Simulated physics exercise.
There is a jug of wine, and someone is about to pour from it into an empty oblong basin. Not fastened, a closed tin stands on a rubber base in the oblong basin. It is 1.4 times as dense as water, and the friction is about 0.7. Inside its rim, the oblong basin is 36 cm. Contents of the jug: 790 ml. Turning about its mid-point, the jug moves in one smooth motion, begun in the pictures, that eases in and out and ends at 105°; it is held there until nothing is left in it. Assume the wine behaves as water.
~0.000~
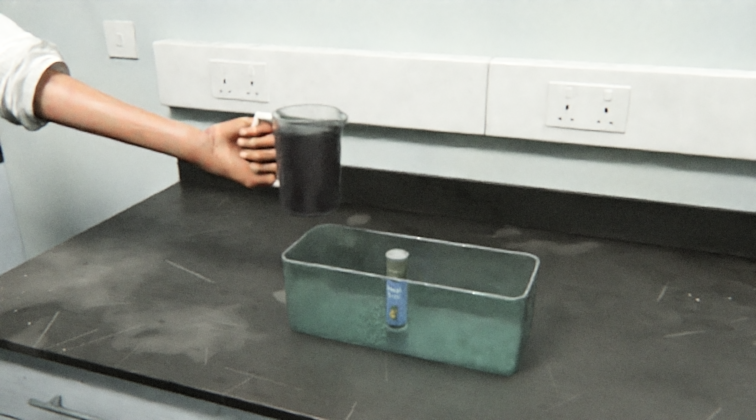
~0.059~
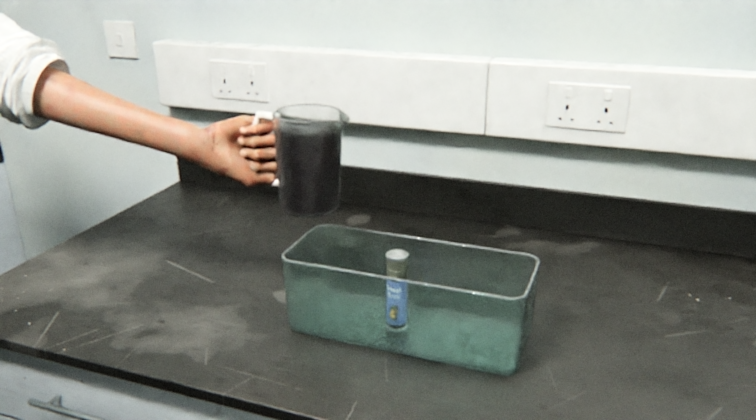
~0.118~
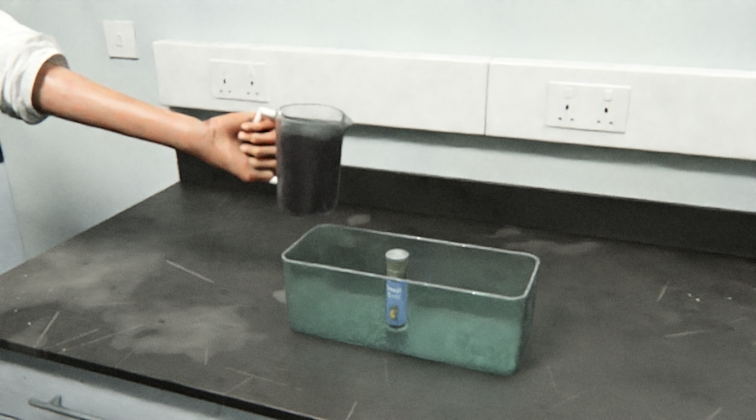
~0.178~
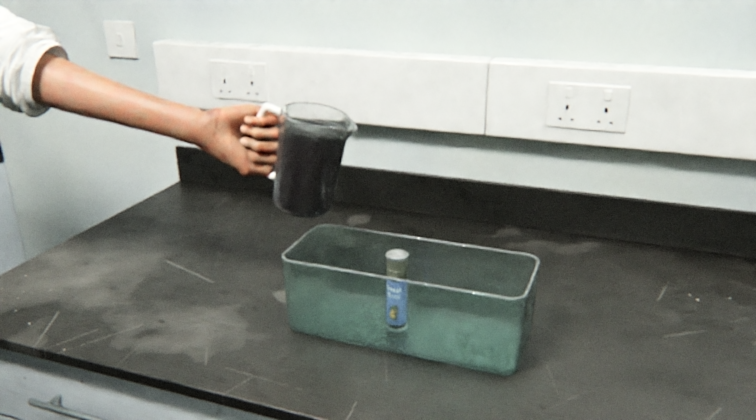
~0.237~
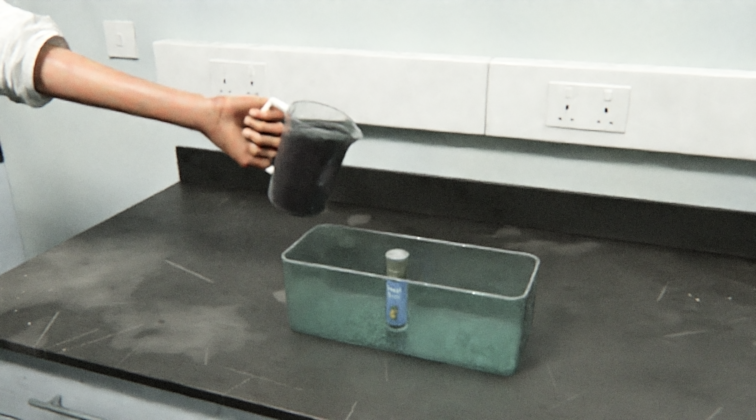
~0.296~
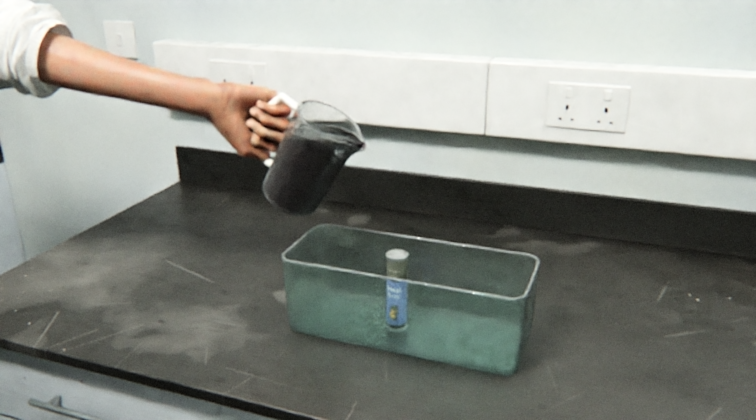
A jug of dark liquid, held by its handle in a hand reaching in from the left, hangs almost upright above a clear, greenish oblong basin on a dark worktop. It then tilts steadily to the right as the hand turns, while the small blue-labelled container stands still inside the basin.
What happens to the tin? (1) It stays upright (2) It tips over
It tips over.
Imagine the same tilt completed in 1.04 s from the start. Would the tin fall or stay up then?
The tin tips over.
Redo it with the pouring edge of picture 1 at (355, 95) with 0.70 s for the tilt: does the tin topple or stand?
It does not tip.
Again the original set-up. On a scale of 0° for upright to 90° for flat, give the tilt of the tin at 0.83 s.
Tilt: Around 0 degrees.
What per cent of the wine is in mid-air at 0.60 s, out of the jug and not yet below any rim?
Share: Roughly 20 per cent.
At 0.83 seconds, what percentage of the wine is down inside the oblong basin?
About 58 per cent.
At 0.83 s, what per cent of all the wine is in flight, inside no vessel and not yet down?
Close to 18 per cent.
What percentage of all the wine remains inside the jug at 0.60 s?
Portion remaining: Approx. 70 per cent.
Then, 0.60 s in, the tilt is 88° and 70 per cent is still to pour; the tin stands where it began.
Then, 0.83 s in, the tilt is 105° and 25 per cent is still to pour; the tin stands where it began.
Then, 1.06 s in, the tilt is 105° and 4 per cent is still to pour; the tin leans 52°.
Then, 1.32 s in, the tilt is 105° and 0 per cent is still to pour; the tin lies on its side.
Finally, the tin lies on its side.
